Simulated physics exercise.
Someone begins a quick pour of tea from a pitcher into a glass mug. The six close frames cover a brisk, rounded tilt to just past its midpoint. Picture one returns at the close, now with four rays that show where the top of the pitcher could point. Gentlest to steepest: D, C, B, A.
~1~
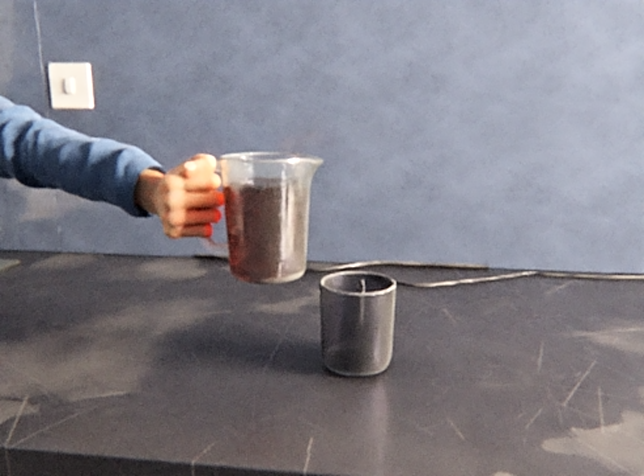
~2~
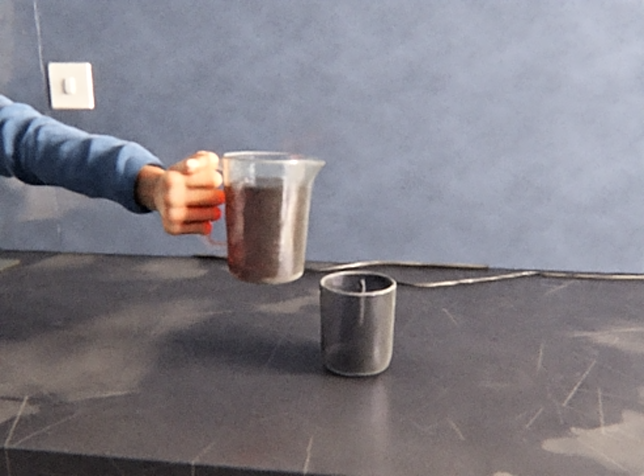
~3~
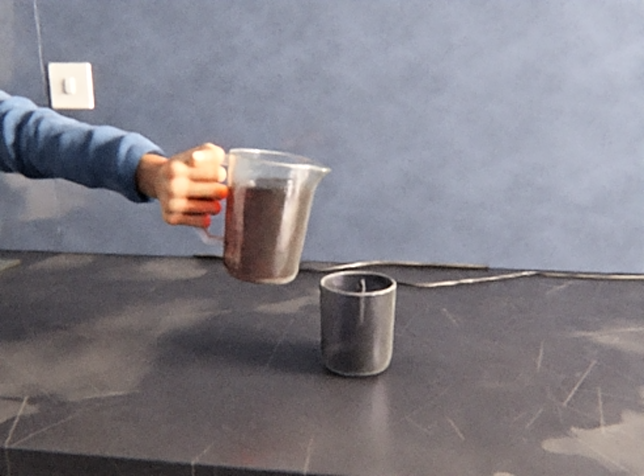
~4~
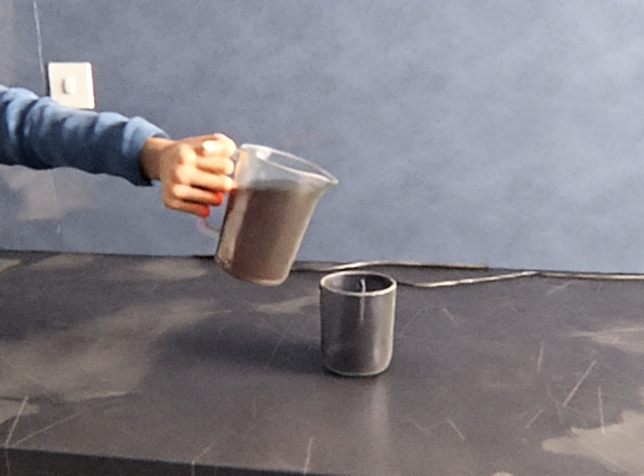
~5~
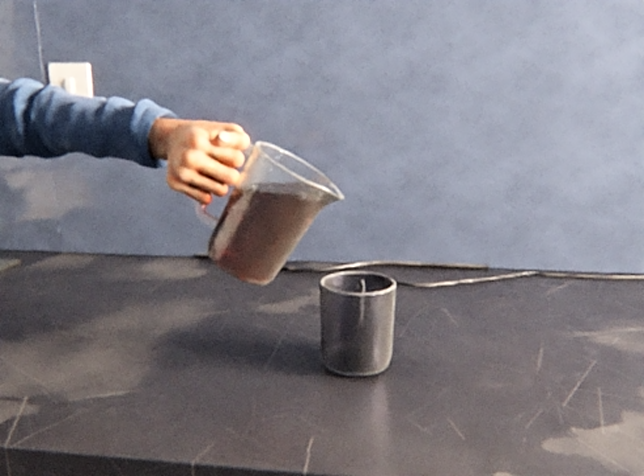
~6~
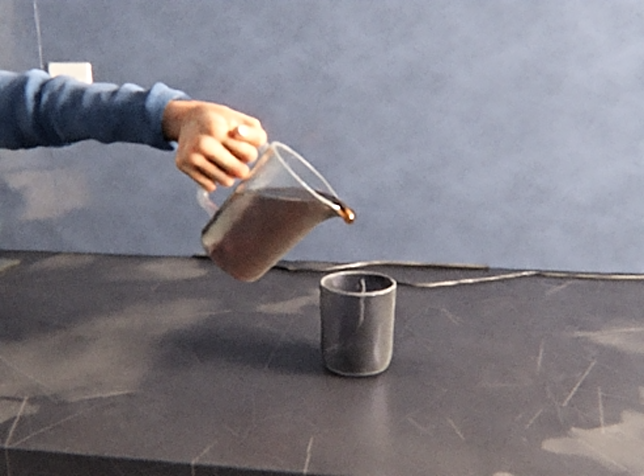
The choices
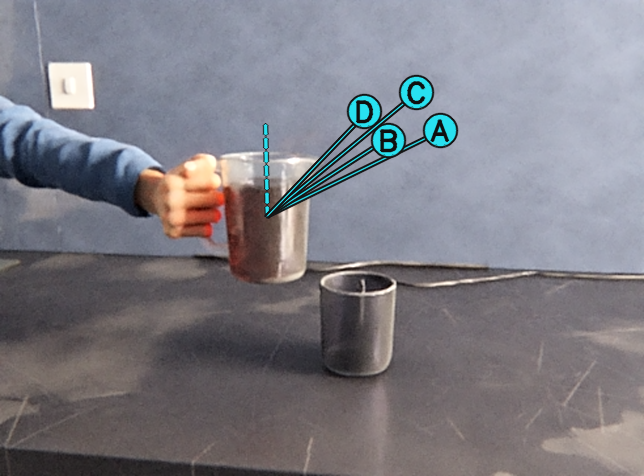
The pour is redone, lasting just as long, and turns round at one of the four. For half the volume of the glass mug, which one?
I would pick line A.
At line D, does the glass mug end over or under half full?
Under.
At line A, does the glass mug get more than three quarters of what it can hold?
No.
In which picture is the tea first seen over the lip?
In picture 6.
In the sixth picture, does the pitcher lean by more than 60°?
No, it does not.
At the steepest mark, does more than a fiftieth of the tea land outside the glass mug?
No, it does not.
On the marked copy, A at (425, 138); B at (372, 148); C at (403, 103); D at (354, 125).
With A, the glass mug ends with about 49 % of what it can hold.
With B, the glass mug ends with about 36 % of what it can hold.
With C, the glass mug ends with about 24 % of what it can hold.
With D, the glass mug ends with about 15 % of what it can hold.
